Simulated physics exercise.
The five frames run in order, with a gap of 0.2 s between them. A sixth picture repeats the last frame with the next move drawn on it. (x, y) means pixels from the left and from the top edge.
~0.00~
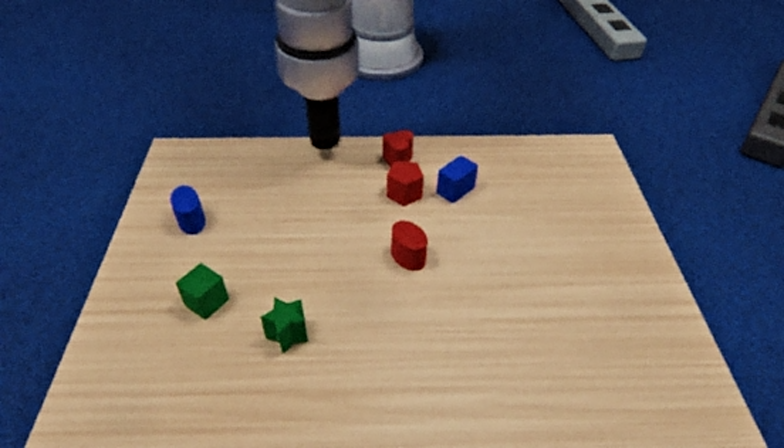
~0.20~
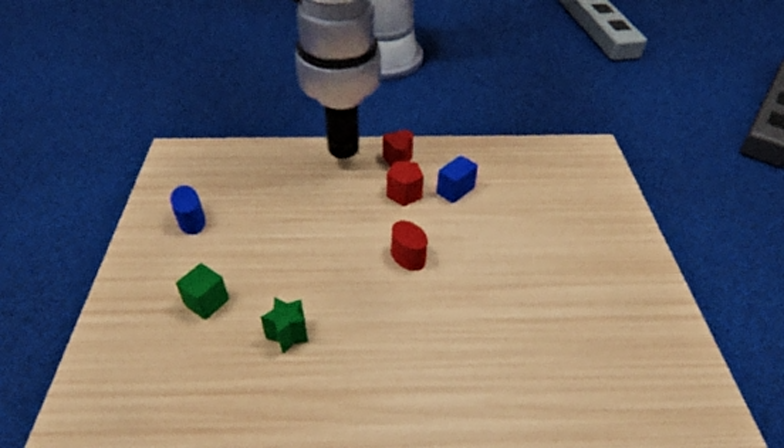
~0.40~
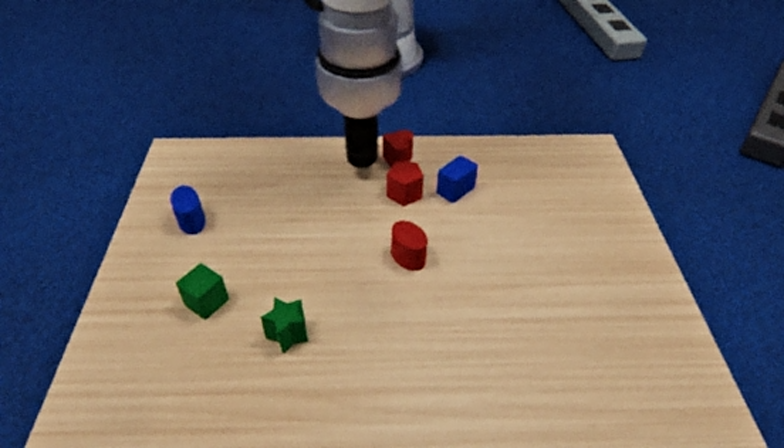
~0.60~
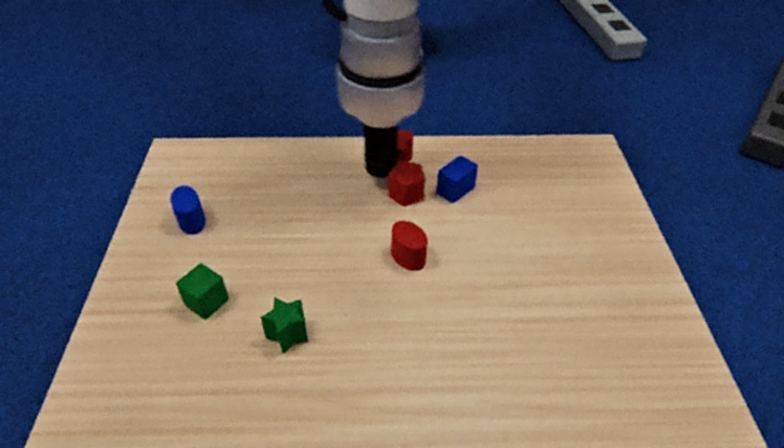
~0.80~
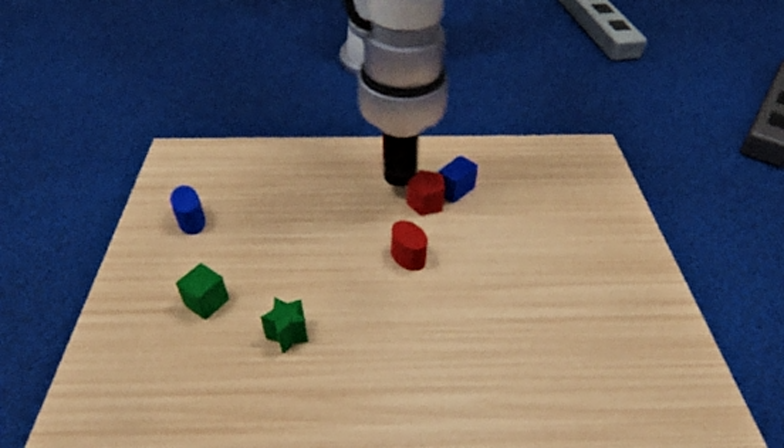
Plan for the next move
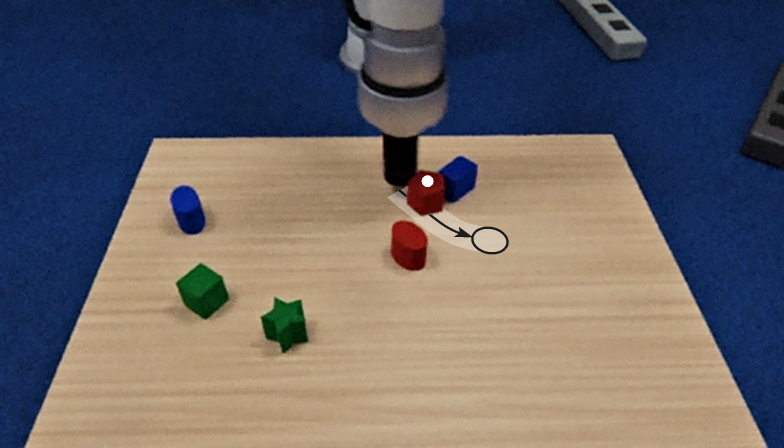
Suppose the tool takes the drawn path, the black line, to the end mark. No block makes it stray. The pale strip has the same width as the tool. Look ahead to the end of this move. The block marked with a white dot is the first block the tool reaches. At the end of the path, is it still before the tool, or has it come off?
The tool still drives it.
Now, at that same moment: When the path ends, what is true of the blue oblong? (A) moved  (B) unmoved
B - unmoved.
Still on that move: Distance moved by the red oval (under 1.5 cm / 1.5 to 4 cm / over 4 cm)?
It's set to move under 1.5 cm.
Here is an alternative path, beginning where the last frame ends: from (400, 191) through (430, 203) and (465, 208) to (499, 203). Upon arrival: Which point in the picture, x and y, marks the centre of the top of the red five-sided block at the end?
Its top middle is near (487, 208).
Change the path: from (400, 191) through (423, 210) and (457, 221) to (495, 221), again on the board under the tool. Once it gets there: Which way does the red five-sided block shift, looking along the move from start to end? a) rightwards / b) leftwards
Option a.
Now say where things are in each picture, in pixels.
In the first picture, tip of the tool (325, 141), middles of tops, red oval (410, 234), red five-sided block (406, 171), blue oblong (459, 168).
In the second picture, tool (344, 150), nothing pushed.
In the third picture, tool (362, 159), nothing pushed.
In the fourth picture, tool (381, 168), red five-sided block (408, 172).
In the fifth picture, tool (400, 177), red oval (410, 234), red five-sided block (428, 181), blue oblong (459, 168).
The line goes from (400, 191) over (424, 210) and (452, 230) to (490, 240); the dot is on the red five-sided block.
The first path, step by step. One third of the way, tool (426, 197); red five-sided block (458, 200), turned 15° anticlockwise.
Two thirds of the way, tool (455, 217); red five-sided block (491, 214), turned 30° anticlockwise.
At the end, tool (492, 227); red oval unmoved; red five-sided block (530, 224), turned 30° anticlockwise; blue oblong unmoved.
